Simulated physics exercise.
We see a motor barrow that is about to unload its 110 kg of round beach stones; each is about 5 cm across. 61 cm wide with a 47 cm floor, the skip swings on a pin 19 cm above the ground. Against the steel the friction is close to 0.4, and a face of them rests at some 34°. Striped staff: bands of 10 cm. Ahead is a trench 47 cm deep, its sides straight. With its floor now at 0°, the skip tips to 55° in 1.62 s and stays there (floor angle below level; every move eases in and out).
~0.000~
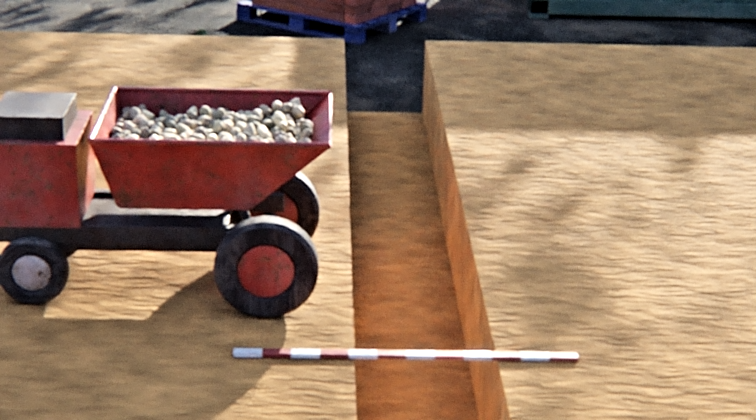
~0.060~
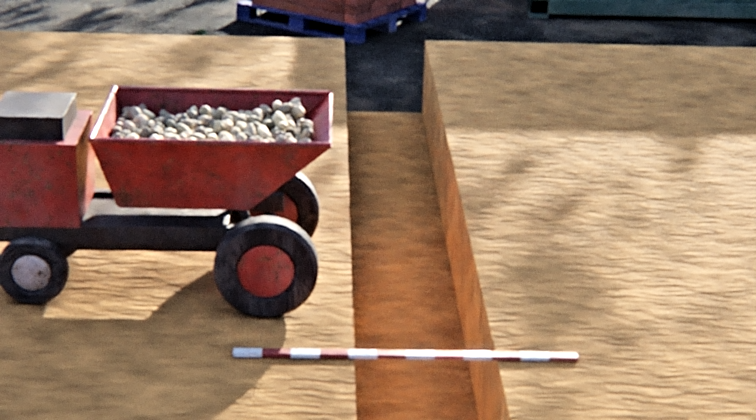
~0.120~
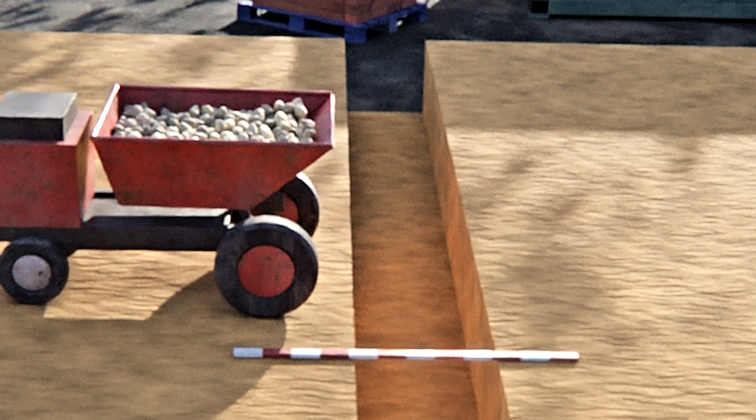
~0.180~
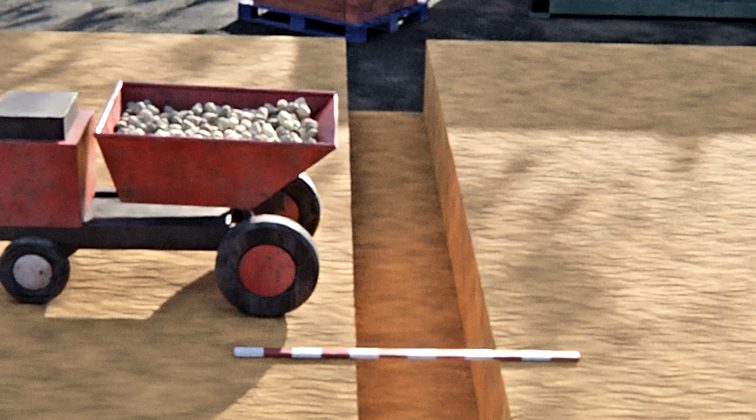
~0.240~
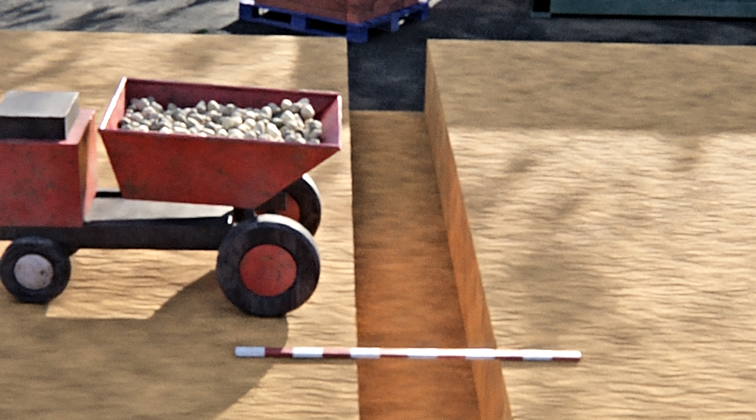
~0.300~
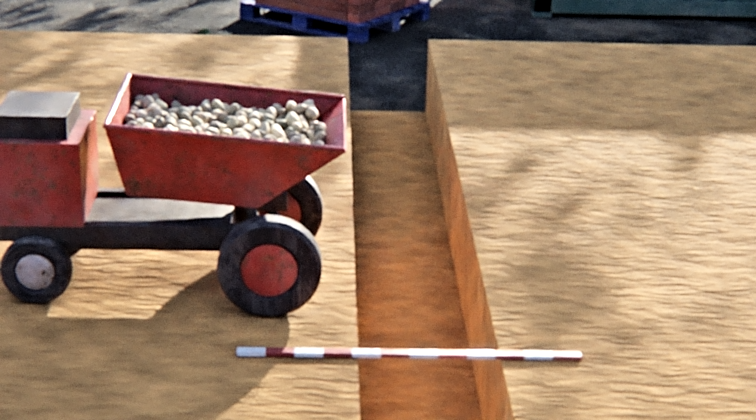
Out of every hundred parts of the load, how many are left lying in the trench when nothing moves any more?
Around 89 in every hundred.
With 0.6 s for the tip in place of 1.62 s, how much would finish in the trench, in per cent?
Trench share: Approx. 65%.
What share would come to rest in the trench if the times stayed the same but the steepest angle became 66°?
Close to 85 per cent then.
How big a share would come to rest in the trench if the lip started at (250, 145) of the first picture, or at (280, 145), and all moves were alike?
Some 100 and some 100 per cent, in that order.
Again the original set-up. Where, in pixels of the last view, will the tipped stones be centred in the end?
Their middle is at about (443, 378).
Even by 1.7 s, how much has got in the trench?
I'd put it near 30 per cent.
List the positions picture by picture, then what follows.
In the first frame, the skip is at 0°, its lip at (331, 145); the top of the load is at (277, 113).
In the second frame, the skip is at 0°, its lip at (331, 146); the top of the load is at (269, 115); the stones move at 0.1 m/s on average.
The third frame shows lip at (333, 146), floor tilted 1°, highest stones at (270, 115); the stones move at 0.1 m/s on average.
In the fourth frame, the skip is at 2°, its lip at (336, 147); the top of the load is at (239, 114); the stones move at 0.2 m/s on average.
In the fifth frame, the skip is at 3°, its lip at (340, 148); the top of the load is at (222, 112); the stones move at 0.2 m/s on average.
In the sixth frame, the skip is at 5°, its lip at (345, 150); the top of the load is at (179, 109); the stones move at 0.2 m/s on average.
After 1.2 s the floor is at 47°; 100 % in the skip; the foremost stones are at (399, 180).
After 1.7 s the floor is at 55°; 69 % in the skip, 30 % in the trench, 2 % past the trench; the foremost stones are at (496, 269).
After 2.1 s the floor is at 55°; 38 % in the skip, 52 % in the trench, 10 % past the trench; the foremost stones are at (590, 286).
After 4.0 s the floor is at 55°; 0 % in the skip, 89 % in the trench, 11 % past the trench; the foremost stones are at (681, 323).
